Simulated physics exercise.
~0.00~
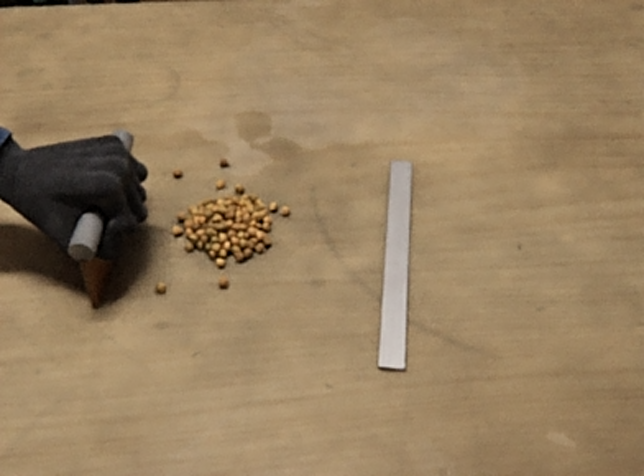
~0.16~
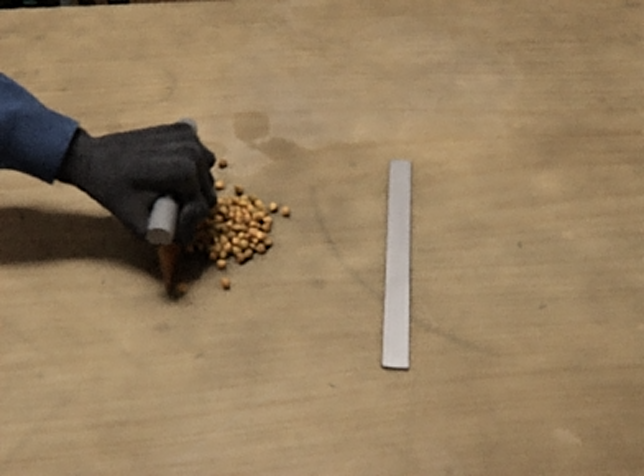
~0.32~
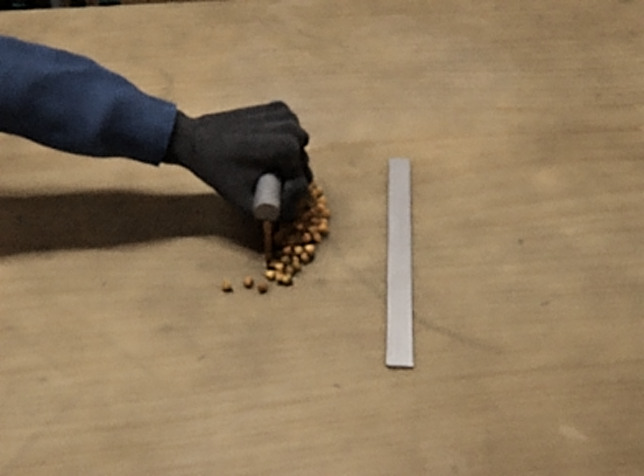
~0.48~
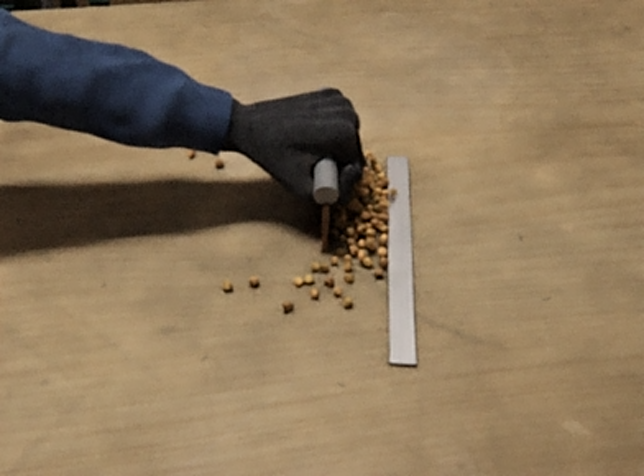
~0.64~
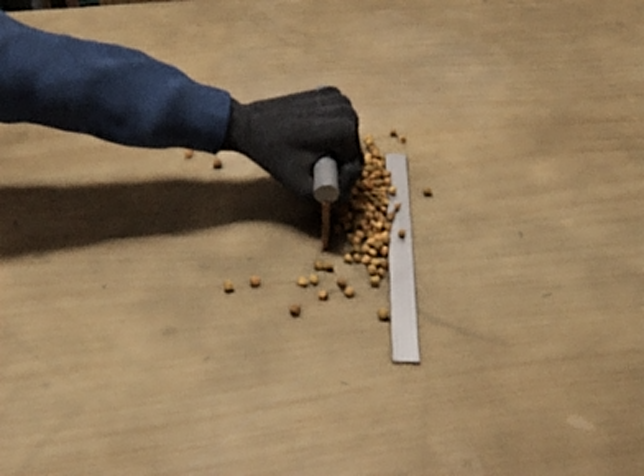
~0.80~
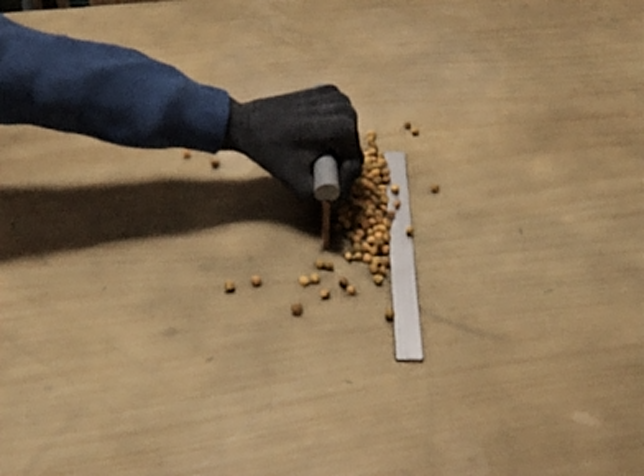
On a pale brown wooden surface seen from above at an angle, a loose heap of golden dried chickpeas lies left of centre, with a flat light-grey strip to its right. A dark-gloved hand in a blue sleeve holds a scraper with a grey handle at the far left. The hand sweeps the scraper rightward into the heap, bunching the chickpeas and pushing them toward the strip. It stops just short of the strip, while a few chickpeas roll onto or past it. Most finish piled between scraper and strip, with stragglers scattered behind.
